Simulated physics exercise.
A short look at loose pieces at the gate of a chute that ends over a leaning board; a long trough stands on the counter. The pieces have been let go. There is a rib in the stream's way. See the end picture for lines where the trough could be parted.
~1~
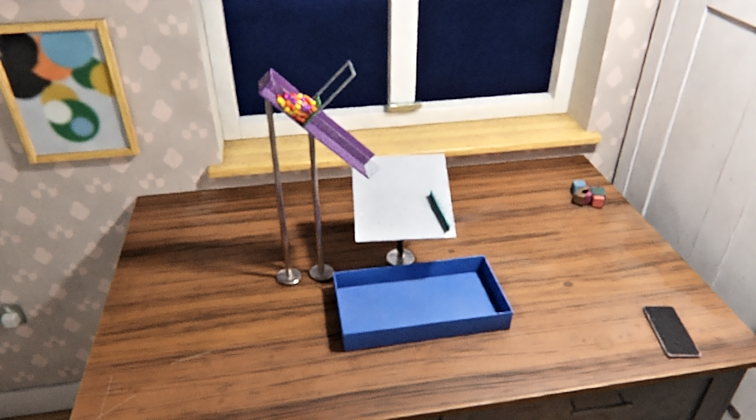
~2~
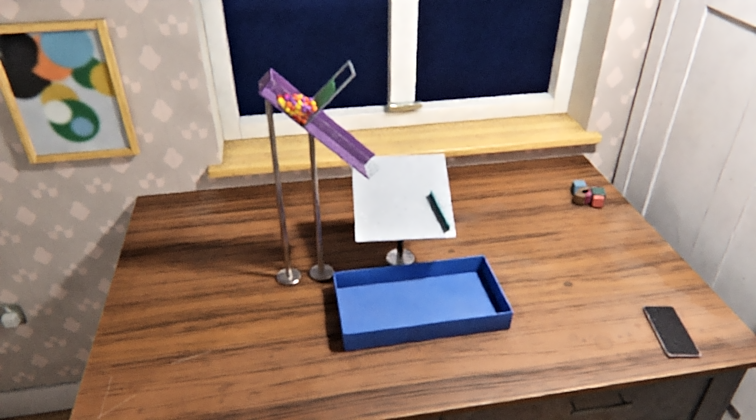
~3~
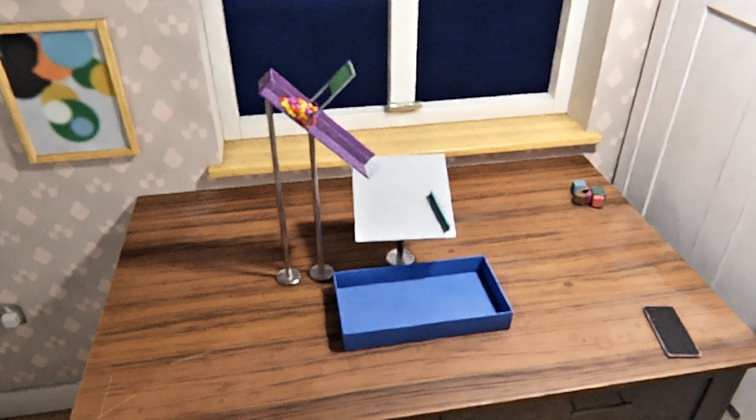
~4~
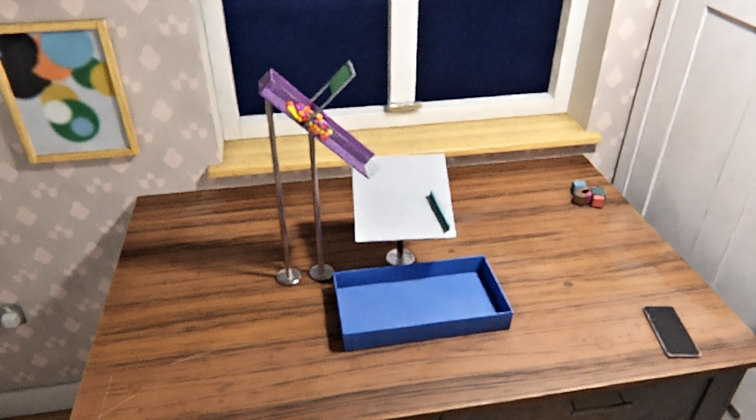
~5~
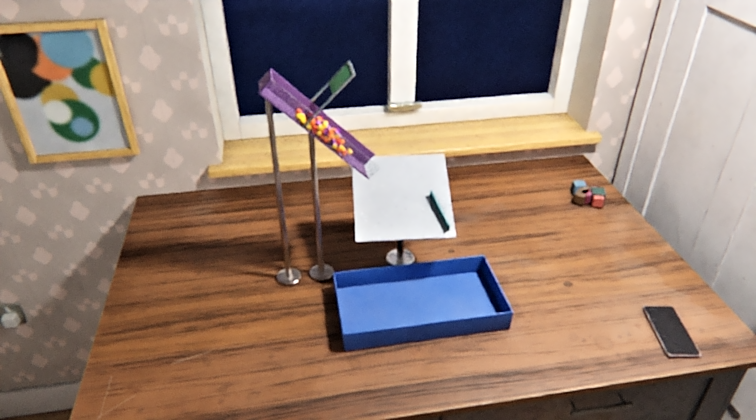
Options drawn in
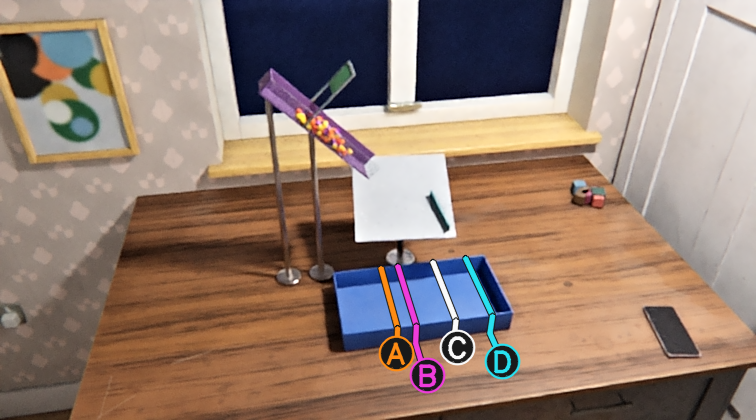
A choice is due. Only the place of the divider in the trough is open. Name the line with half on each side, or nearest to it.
Use line C.
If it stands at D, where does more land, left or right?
Left.
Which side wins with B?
The right side.
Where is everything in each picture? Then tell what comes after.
Load behind the gate (299, 107), round plastic beads; lip of the chute (366, 172), sloping fairly steeply, in the first picture.
Middle of the board (402, 196), tilted gently; middle of its low edge (406, 239); of its high edge (398, 156), in the second picture.
Front corners of the trough (344, 334) and (513, 312), empty; front of the load (313, 122), in the third picture.
Middle of the load (309, 121); its front (329, 132), roughly a third of the way to the lip; rib from (431, 190) to (450, 226), in the fourth picture.
Middle of the load (321, 129); its front (350, 152), roughly two thirds of the way to the lip, in the fifth picture.
On the marked copy, line A crosses the front rim at (397, 327); line B crosses the front rim at (416, 324); line C crosses the front rim at (455, 319); line D crosses the front rim at (492, 315).
For line A, of what is caught, just a few on the left of the divider, almost all on the right.
For line B, of what is caught, just a few on the left of the divider, almost all on the right.
For line C, of what is caught, roughly a third on the left of the divider, roughly two thirds on the right.
For line D, of what is caught, every piece on the left of the divider, not one piece on the right.
